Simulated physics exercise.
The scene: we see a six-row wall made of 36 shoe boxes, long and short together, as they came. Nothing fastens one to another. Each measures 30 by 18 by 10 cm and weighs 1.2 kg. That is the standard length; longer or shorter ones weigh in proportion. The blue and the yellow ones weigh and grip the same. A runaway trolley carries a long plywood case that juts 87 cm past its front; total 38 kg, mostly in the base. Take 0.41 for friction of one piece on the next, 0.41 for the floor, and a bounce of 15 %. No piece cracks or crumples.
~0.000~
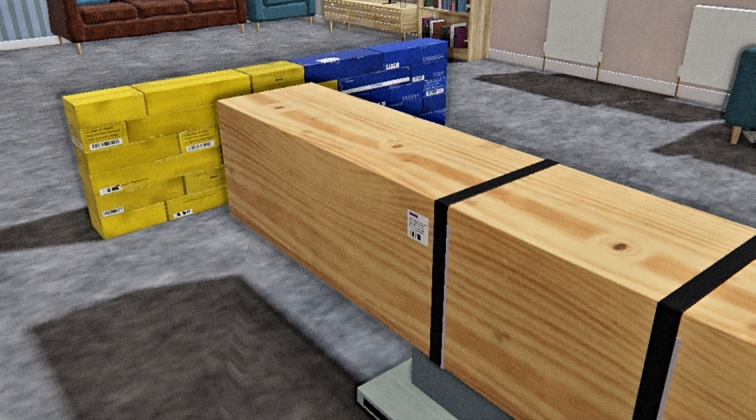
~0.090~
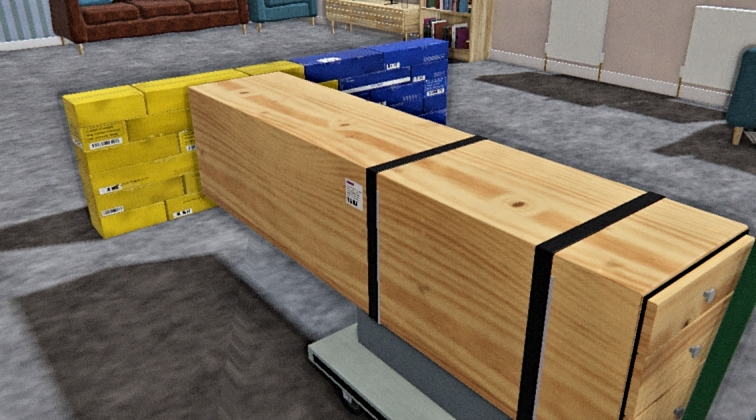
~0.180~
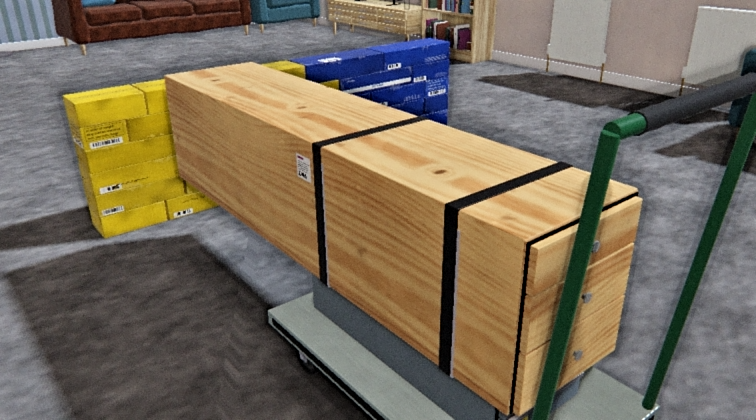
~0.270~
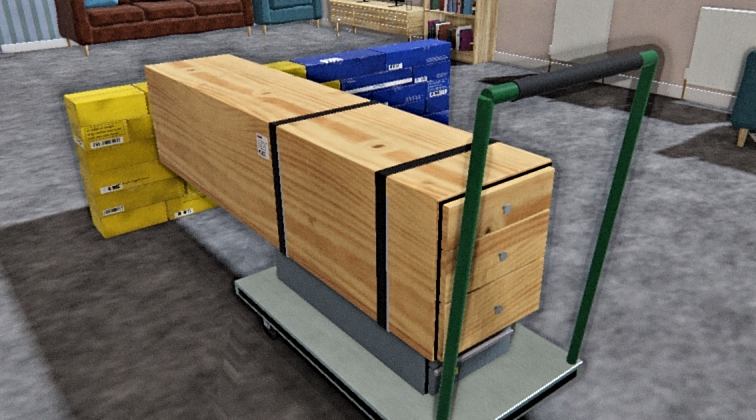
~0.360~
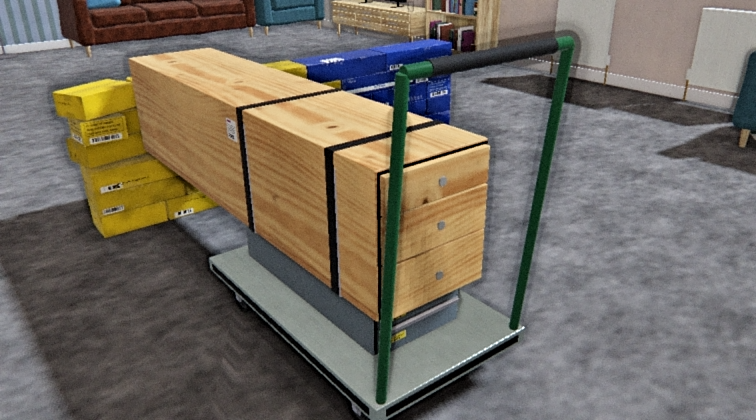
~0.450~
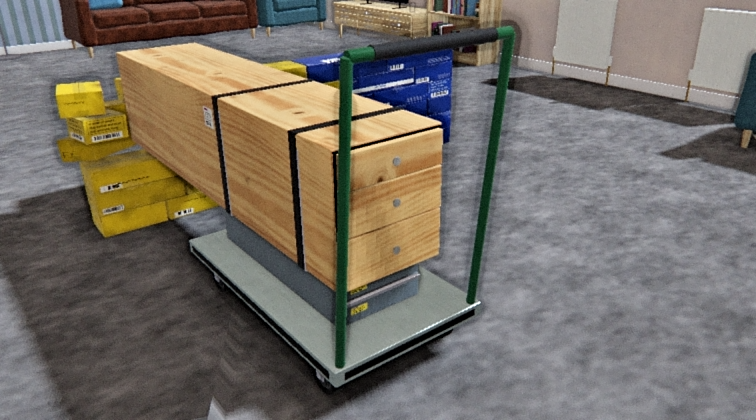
The video shows a long wooden crate strapped on a green-handled platform trolley moving away across a grey floor toward a low wall of yellow and blue boxes, then pushing into it and shifting several yellow boxes out of line.
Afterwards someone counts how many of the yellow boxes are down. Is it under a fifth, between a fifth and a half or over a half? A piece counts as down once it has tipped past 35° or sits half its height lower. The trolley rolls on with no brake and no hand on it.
It comes to between a fifth and a half.
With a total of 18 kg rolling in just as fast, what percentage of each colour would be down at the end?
In that case blue 0, yellow 30 per cent.
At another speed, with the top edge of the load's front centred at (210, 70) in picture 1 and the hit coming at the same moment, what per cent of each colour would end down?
Then blue 0, yellow 50 per cent.
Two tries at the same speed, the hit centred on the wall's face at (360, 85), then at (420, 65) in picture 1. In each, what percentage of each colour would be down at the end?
Blue 60 then 60, yellow 0 then 0 per cent.
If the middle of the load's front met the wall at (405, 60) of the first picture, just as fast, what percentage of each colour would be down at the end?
In that case blue 70, yellow 0 per cent.
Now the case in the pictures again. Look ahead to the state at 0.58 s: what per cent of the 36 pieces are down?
15 per cent by then.
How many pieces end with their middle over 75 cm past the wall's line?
Roughly 8 of them.
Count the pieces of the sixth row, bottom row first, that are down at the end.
2 from that row.
After 0.58 s, load 51 cm past the wall's line, still rolling; 6 of the 21 yellow boxes down (6 of 36 in all colours); top yellow box leaning 29°, 9 cm lower.
After 0.86 s, load 1.00 m past the wall's line, still rolling; 7 of the 21 yellow boxes down (7 of 36 in all colours); top yellow box leaning 21°, 42 cm lower.
After 1.10 s, load 1.27 m past the wall's line, still rolling; 7 of the 21 yellow boxes down (7 of 36 in all colours); top yellow box leaning 72°, 47 cm lower.
After 1.50 s, load 1.54 m past the wall's line, still rolling; 8 of the 21 yellow boxes down (8 of 36 in all colours); top yellow box on its side; top blue box shifted 8 mm.
At rest (2.3 s), load 1.66 m past the wall's line, stopped; 8 of the 21 yellow boxes down (8 of 36 in all colours); top yellow box on its side; top blue box shifted 10 mm. That is 38 per cent. As the last picture would show them, middles, top yellow box near (7, 187), top blue box near (339, 67).
